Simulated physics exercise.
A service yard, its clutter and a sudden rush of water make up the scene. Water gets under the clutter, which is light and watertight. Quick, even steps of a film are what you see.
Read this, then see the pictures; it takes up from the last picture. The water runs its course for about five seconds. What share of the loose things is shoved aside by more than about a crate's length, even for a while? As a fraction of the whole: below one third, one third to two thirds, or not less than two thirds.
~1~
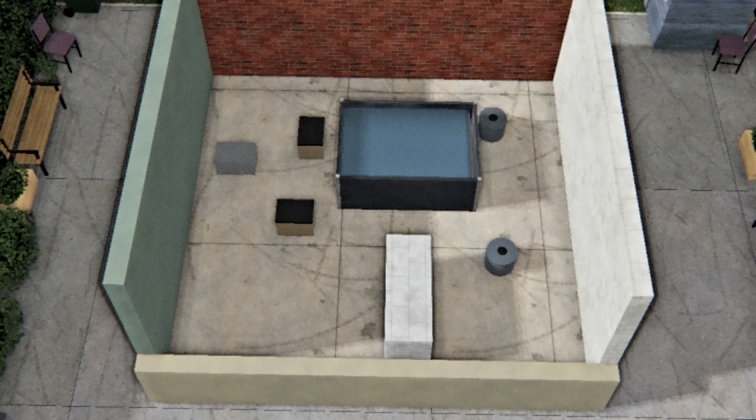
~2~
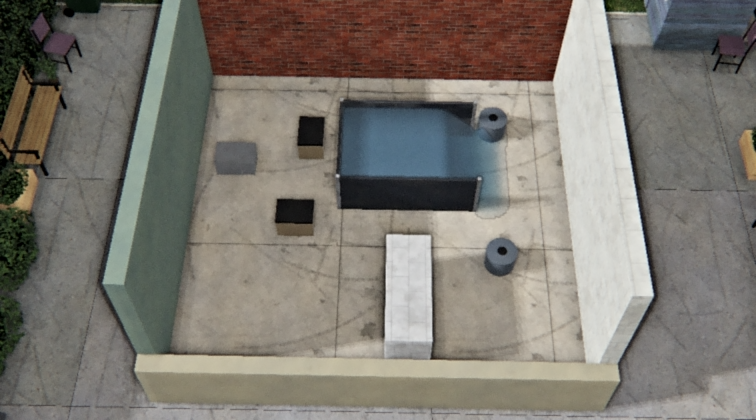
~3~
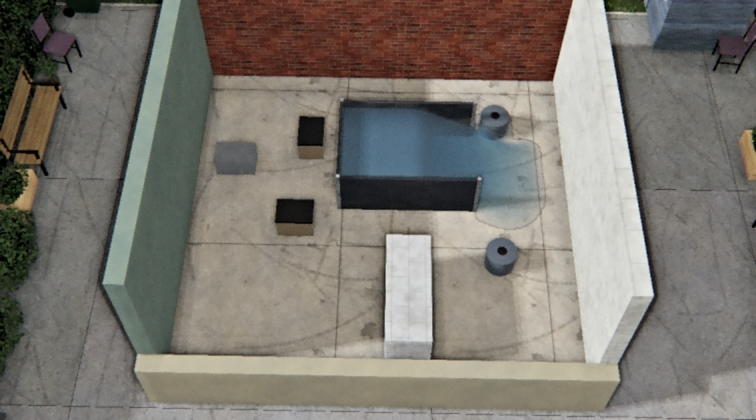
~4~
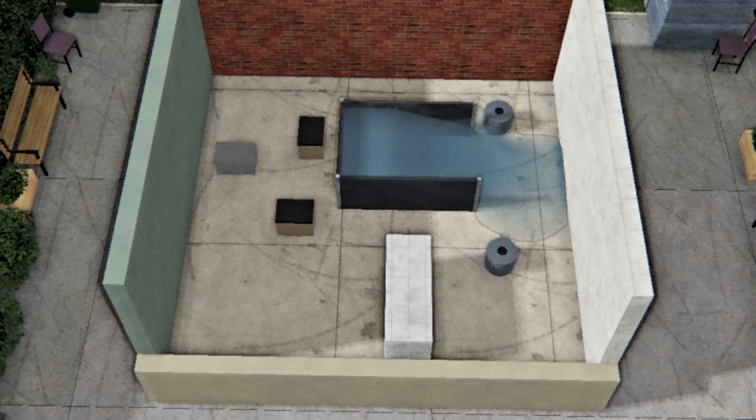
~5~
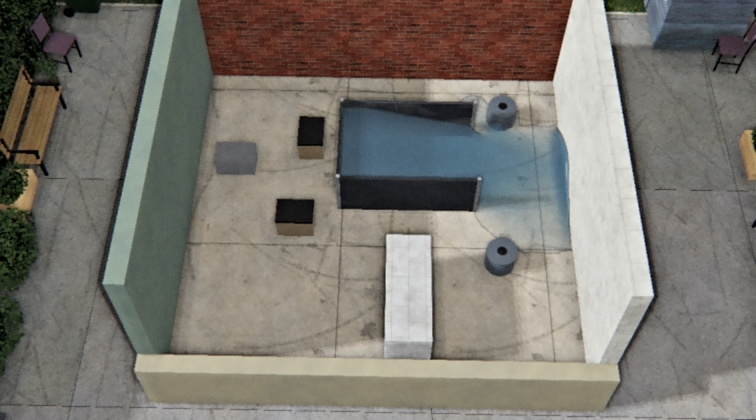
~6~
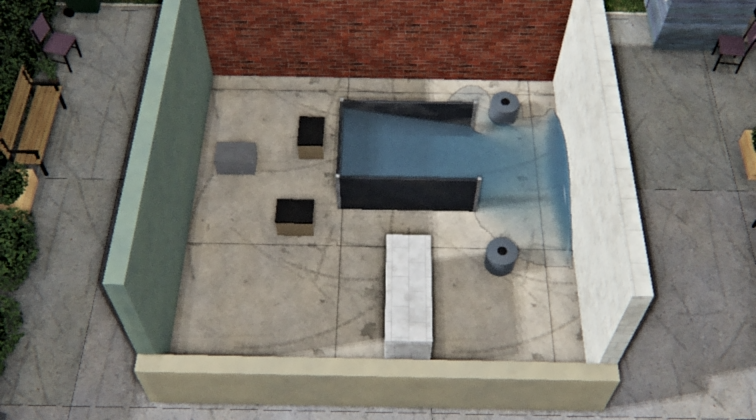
So the part that moves far is short of the one-third mark.
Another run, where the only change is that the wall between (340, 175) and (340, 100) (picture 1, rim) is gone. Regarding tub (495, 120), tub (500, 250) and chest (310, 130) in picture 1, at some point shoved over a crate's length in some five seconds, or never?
Working through them in order, the first not displaced that far, the second not displaced that far and the last gets shoved clear.
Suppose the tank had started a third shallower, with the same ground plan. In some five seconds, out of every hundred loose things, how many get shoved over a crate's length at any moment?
My estimate is around 0 percent.
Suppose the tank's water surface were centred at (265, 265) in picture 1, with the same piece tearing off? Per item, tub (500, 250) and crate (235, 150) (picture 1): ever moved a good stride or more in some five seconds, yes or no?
The first one fell short, the second covered the distance.
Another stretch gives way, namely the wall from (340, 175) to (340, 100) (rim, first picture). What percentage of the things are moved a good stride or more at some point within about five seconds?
It comes to roughly 60 %.
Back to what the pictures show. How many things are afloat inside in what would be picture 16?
0 in all.
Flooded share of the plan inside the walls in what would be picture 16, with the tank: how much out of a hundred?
Something close to 40 per cent.
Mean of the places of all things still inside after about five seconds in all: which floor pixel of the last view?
It lands somewhere near (329, 184).
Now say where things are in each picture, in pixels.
A tub at (493, 118), on the bottom; a chest at (311, 130) rests on the ground; 0 of 5 have shifted, in the first picture.
A tub at (493, 118), on the bottom; a chest at (311, 130), on the bottom; 0 of 5 have shifted, in the second picture.
A tub at (495, 116) rests on the ground, close to its start; a chest at (311, 130) rests on the ground; 1 of 5 have shifted, in the third picture.
A tub at (499, 111), on the bottom, close to its start; a chest at (311, 130) rests on the ground; 1 of 5 have shifted, in the fourth picture.
A tub at (503, 106) rests on the ground, close to its start; a chest at (311, 130) rests on the ground; 1 of 5 have shifted, in the fifth picture.
A tub at (505, 102) rests on the ground, a stride from its start; a chest at (311, 130) rests on the ground; 1 of 5 have shifted, in the sixth picture.
A moment on, 1 of 5 are well off their spots; 0 afloat.
Next, 1 of 5 are well off their spots; 0 afloat.
Later, 1 of 5 are well off their spots; 0 afloat.
In the end, 1 of 5 are well off their spots, and 1 have been at some point; 0 afloat.
